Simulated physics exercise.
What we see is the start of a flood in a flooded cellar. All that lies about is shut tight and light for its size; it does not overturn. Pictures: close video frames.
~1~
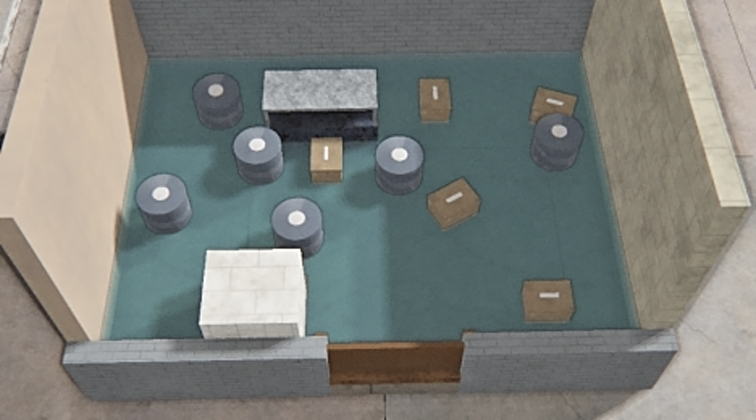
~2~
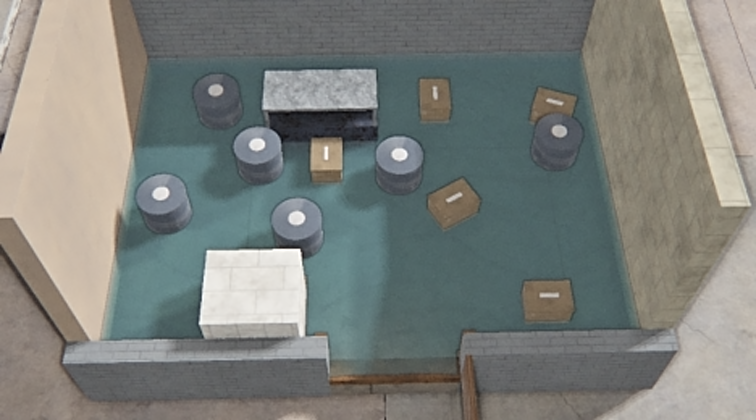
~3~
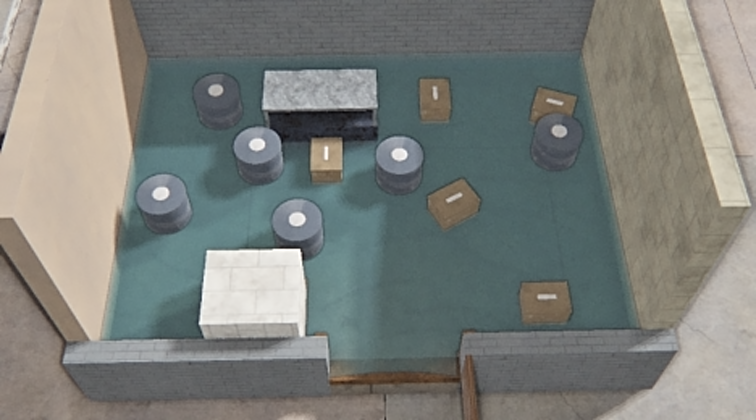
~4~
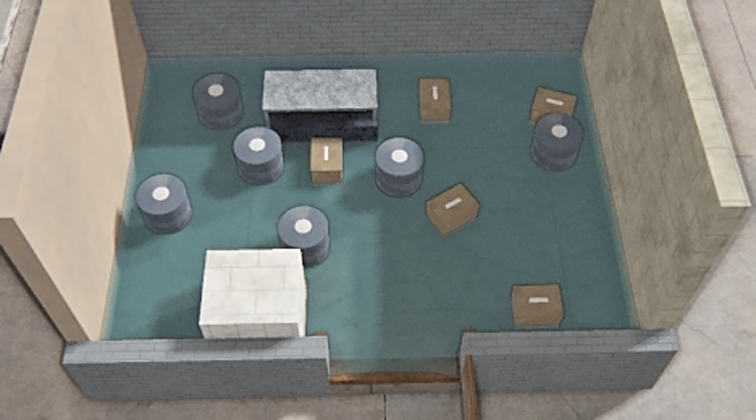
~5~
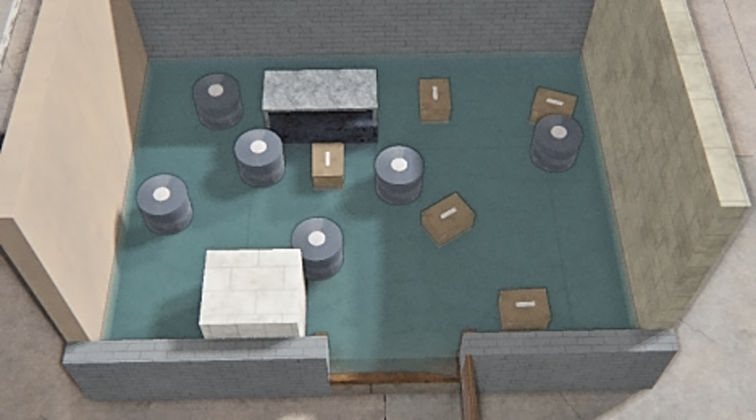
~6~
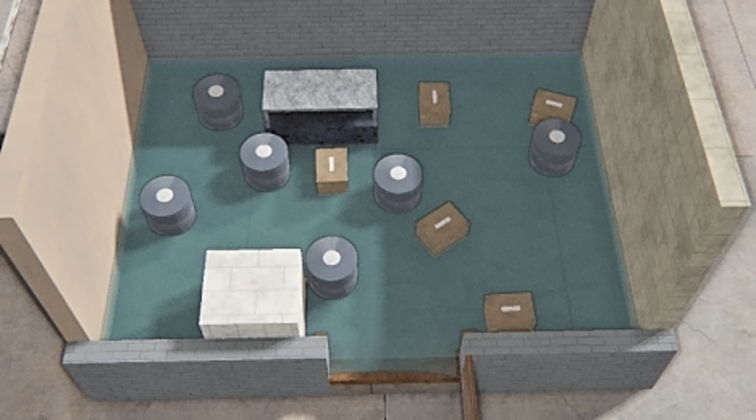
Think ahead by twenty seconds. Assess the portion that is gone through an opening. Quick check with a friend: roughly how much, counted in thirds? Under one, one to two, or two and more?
Two or more thirds.
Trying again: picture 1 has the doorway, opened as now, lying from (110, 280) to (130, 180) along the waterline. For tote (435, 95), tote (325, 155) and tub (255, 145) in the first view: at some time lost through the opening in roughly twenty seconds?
Item one doesn't escape, item two gets away, item three gets away.
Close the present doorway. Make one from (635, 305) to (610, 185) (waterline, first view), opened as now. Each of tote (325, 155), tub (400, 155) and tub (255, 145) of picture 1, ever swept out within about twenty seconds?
In turn: Washed out, gone, out.
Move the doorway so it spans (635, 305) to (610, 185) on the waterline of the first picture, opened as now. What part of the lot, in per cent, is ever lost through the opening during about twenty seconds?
I'd say some 70 in a hundred.
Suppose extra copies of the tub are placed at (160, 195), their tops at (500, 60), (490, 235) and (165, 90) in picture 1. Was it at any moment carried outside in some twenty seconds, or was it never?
Outcome for each, listed in order: Does not leave, leaves, does not leave.
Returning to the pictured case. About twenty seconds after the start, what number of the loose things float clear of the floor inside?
That number is 2.
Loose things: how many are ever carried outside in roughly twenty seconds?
I count 9.
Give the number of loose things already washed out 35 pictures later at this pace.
That comes to 7.
A moment on, 2 of 11 are out; 9 afloat.
Next, 4 of 11 are out; 7 afloat.
Later, 7 of 11 are out; 4 afloat.
In the end, 9 of 11 are out; 2 afloat.
